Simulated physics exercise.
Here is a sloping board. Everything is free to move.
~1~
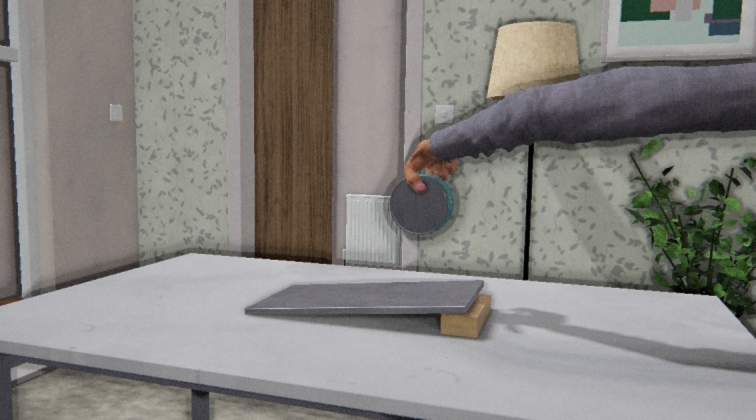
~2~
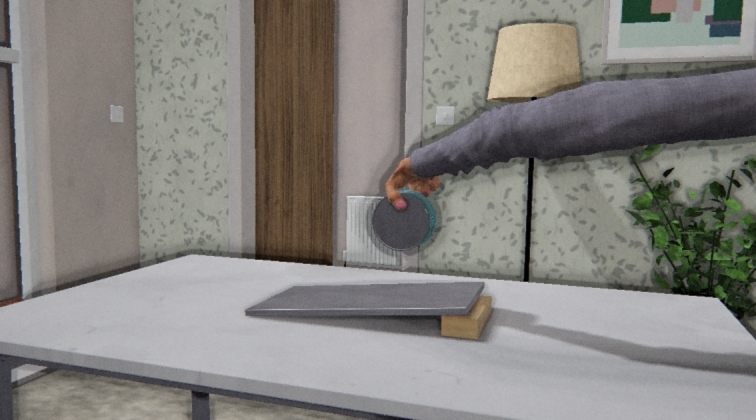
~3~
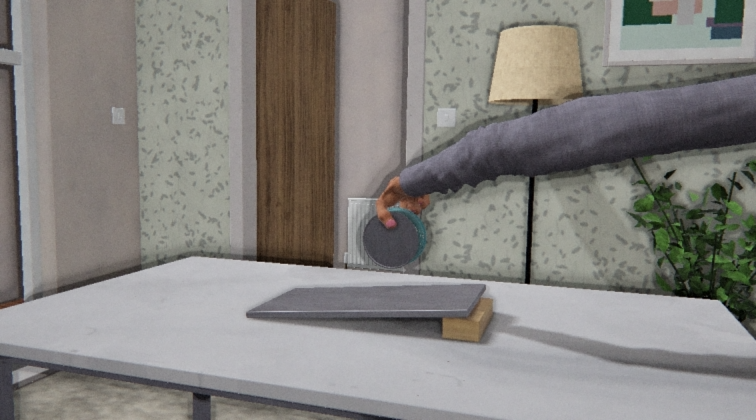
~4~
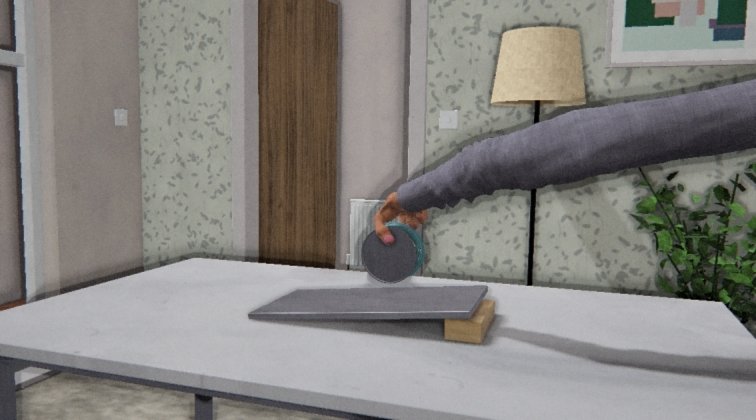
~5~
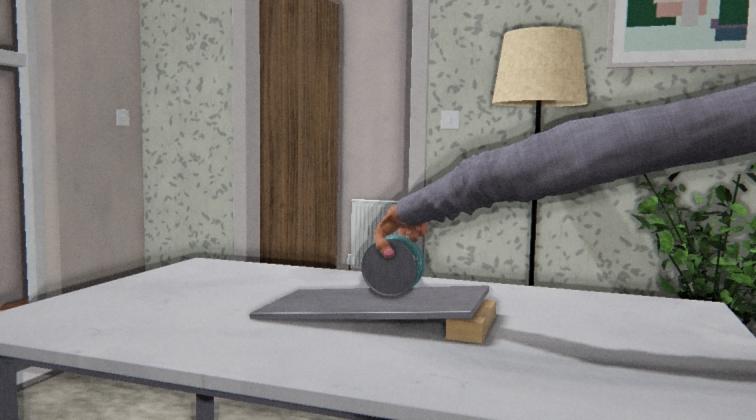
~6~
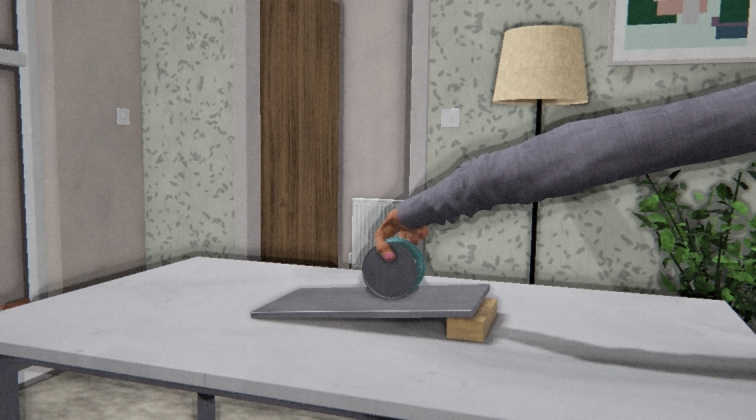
A round turquoise tub with a dark face, held by a hand in a gray sleeve, moves down and slightly left above a sloping board on a table. The hand lowers it nearly straight down to the board's surface, where it stays upright on its edge, fingers still around it.
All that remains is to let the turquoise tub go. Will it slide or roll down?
In the end the turquoise tub runs down the board.
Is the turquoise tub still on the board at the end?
The turquoise tub leaves the board.
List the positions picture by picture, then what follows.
The first picture shows still above its spot; turquoise tub (422, 204).
The second picture shows still above its spot; turquoise tub (404, 220).
The third picture shows still above its spot; turquoise tub (394, 238).
The fourth picture shows still above its spot; turquoise tub (393, 253).
The fifth picture shows still above its spot; turquoise tub (393, 266).
The sixth picture shows in place under the hand; turquoise tub (393, 269).
Then, 1.20 s after the last picture, turquoise tub now off the board.
Then, 2.00 s after the last picture, things are still on the move.
By the end, off the board, turquoise tub. The turquoise tub goes downhill.
